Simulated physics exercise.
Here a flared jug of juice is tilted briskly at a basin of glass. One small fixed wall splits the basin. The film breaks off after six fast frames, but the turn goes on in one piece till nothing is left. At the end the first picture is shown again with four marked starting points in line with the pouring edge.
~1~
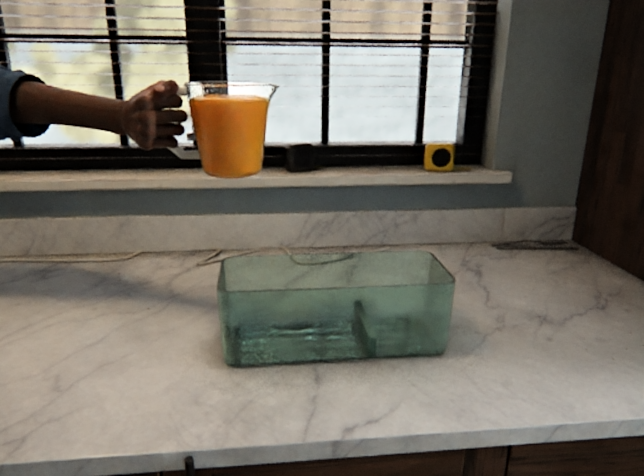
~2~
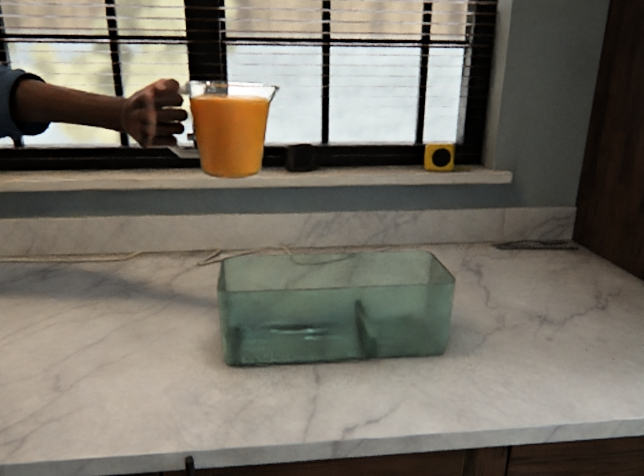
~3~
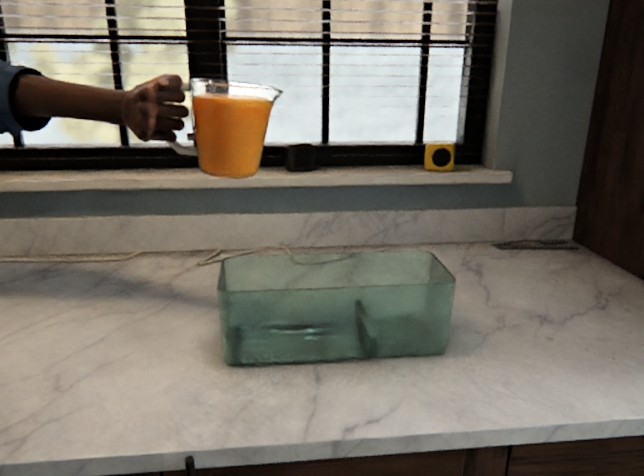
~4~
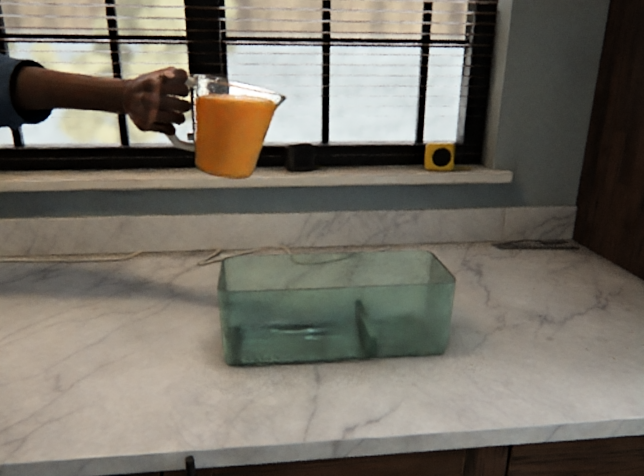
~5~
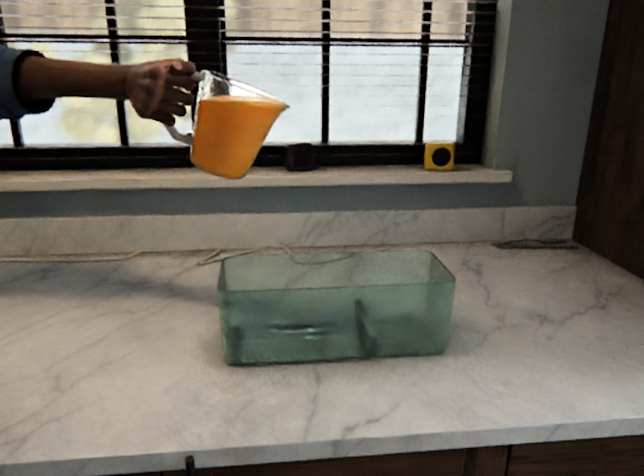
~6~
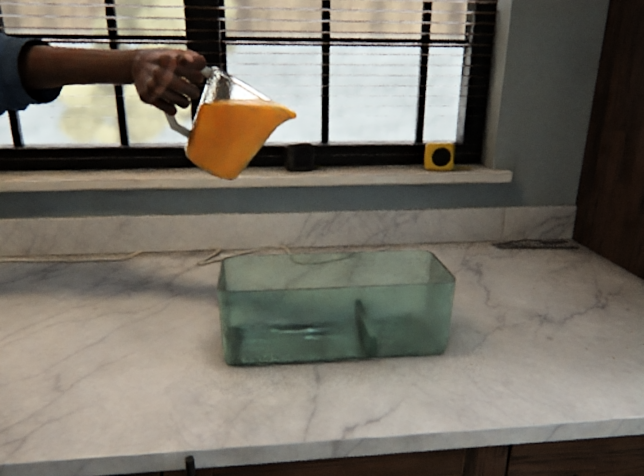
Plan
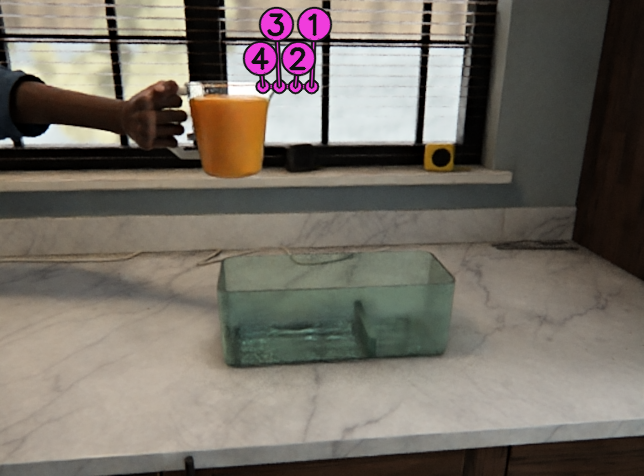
A clear jug of orange juice, held upright by a hand reaching in from the left, hangs above and behind a greenish glass basin on a marble counter. The hand tips it to the right, slightly at first and then more steeply, until the juice reaches the spout and just crosses the lip.
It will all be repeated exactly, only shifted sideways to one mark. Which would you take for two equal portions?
2 beats the others.
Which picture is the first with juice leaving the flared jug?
In picture 6.
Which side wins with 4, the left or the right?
More ends on the left.
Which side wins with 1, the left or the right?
The right side.
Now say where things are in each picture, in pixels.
In the first picture, upright, lip at (277, 86); basin from (224, 364) to (445, 352); top of the wall at (365, 317); nothing has left yet.
In the second picture, upright, lip at (279, 87); nothing has left yet.
In the third picture, tipped about 6°, lip at (282, 91); nothing has left yet.
In the fourth picture, tipped about 12°, lip at (285, 97); nothing has left yet.
In the fifth picture, tipped about 21°, lip at (289, 106); nothing has left yet.
In the sixth picture, tipped about 31°, lip at (292, 117); juice is over the lip, down to (292, 117).
In magenta, 1 at (311, 86); 2 at (295, 86); 3 at (279, 86); 4 at (262, 86).
Choosing 1, about 18 % ends left of the wall and 80 % right of it.
Choosing 2, about 50 % ends left of the wall and 48 % right of it.
Choosing 3, about 84 % ends left of the wall and 9 % right of it; 7 % is lost outside.
Choosing 4, about 88 % ends left of the wall and 10 % right of it.
